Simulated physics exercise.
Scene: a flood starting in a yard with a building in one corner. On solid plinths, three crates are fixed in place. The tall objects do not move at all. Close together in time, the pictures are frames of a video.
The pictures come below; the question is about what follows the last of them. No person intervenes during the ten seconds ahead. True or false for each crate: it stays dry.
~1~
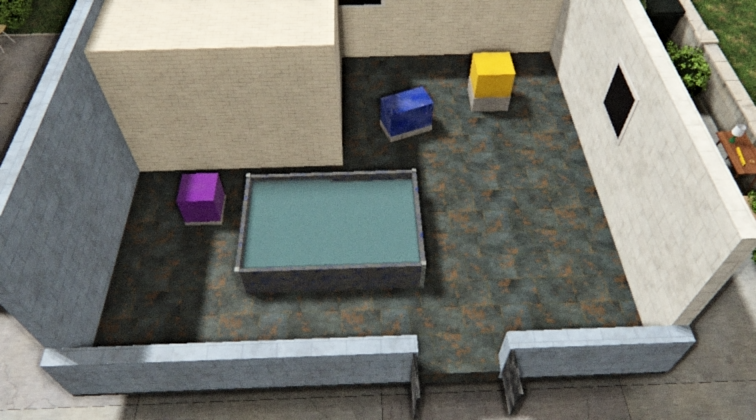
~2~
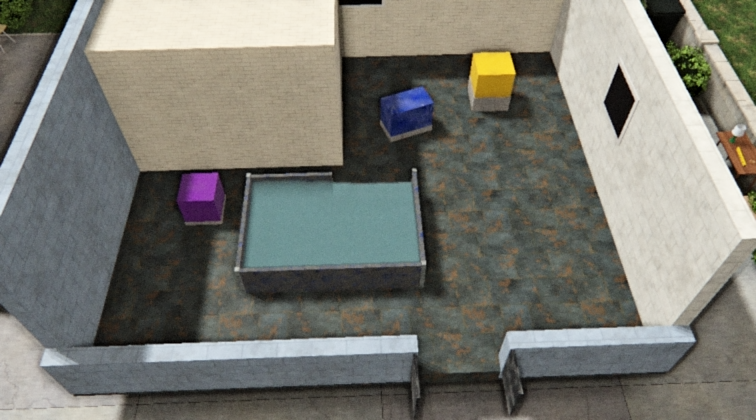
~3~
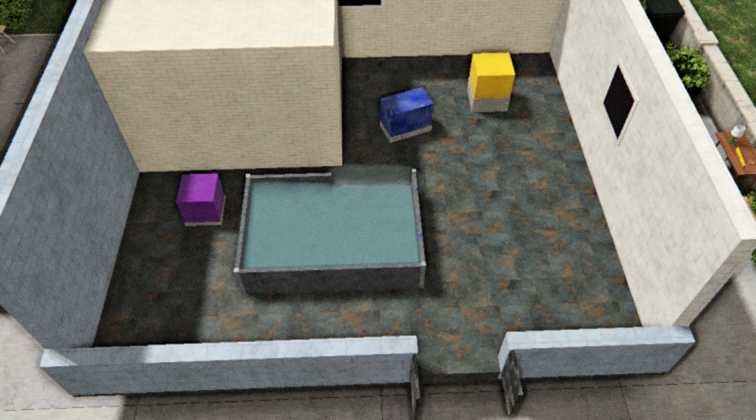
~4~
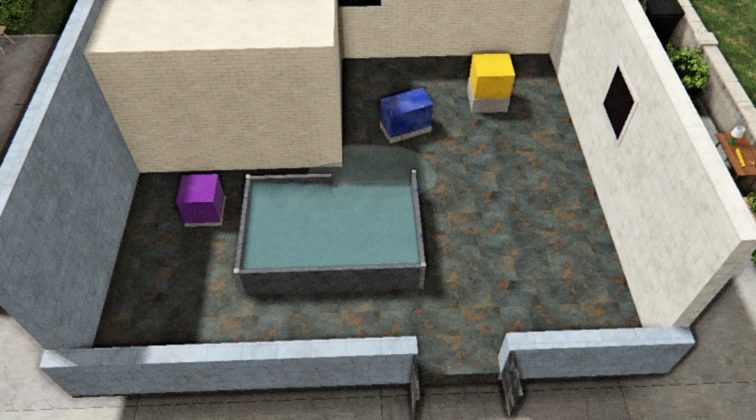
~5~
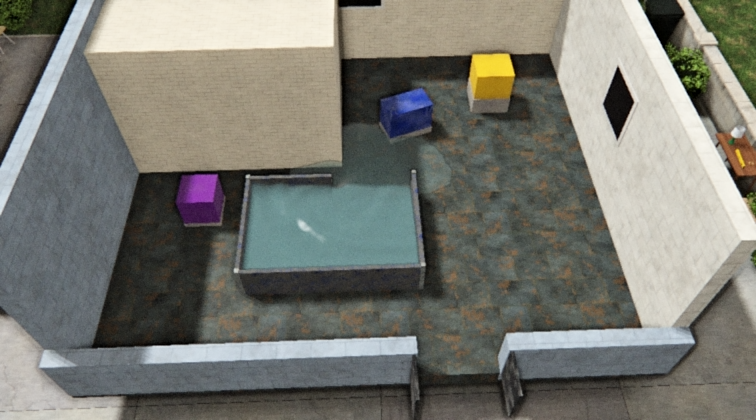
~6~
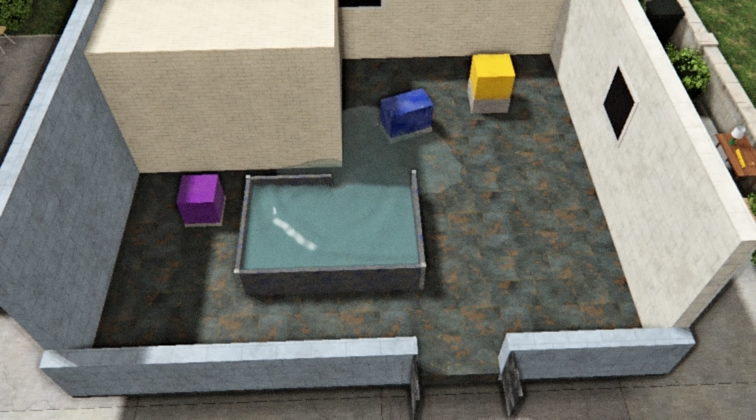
Purple crate: True, it stays dry; blue crate: False, it gets wet; yellow crate: True, it stays dry.
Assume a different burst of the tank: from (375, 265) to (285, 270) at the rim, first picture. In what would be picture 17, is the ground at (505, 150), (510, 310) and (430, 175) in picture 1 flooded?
Okay, the first is left untouched, the next is waterlogged, and the last is left untouched.
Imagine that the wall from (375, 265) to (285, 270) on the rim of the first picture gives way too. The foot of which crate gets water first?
My pick is the purple-painted one.
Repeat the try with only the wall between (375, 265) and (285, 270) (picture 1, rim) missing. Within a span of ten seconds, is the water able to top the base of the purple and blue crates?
Taking them in turn, the purple crate is overtopped and the blue crate is missed.
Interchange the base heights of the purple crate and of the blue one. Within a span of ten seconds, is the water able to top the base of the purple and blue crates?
Taking them in turn, purple crate stays clear, then blue crate is drenched.
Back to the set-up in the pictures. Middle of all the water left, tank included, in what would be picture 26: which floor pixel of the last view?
Around pixel (391, 166).
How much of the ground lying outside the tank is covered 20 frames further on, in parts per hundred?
My estimate is roughly 45 percent.
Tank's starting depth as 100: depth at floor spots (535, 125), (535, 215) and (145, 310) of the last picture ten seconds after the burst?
Estimate: 14, 12, 2 %.
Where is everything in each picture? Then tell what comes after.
In the first picture, the tank at (332, 221) is whole and still.
In the second picture, water pours out on the tank's far side and has run to a hidden place.
In the third picture, water pours out on the tank's far side and has run to (418, 179).
In the fourth picture, the front is at (343, 150), out from the gap on the tank's far side.
In the fifth picture, the front is at (352, 126), out from the gap on the tank's far side.
In the sixth picture, the front is at (358, 109), out from the gap on the tank's far side.
A moment on, water covers 20 % of the floor; the purple crate water round its plinth, the blue crate water round its plinth, the yellow crate water round its plinth.
Next, water covers 30 % of the floor; the purple crate water round its plinth, the blue crate water round its plinth, the yellow crate water round its plinth.
Then, water covers 45 % of the floor; the purple crate water round its plinth, the blue crate water round its plinth, the yellow crate water round its plinth.
Later, water covers 60 % of the floor; the purple crate water round its plinth, the blue crate water round its plinth, the yellow crate water round its plinth.
In the end, water covers 80 % of the floor; the purple crate stayed above the water, the blue crate was topped, the yellow crate stayed above the water.
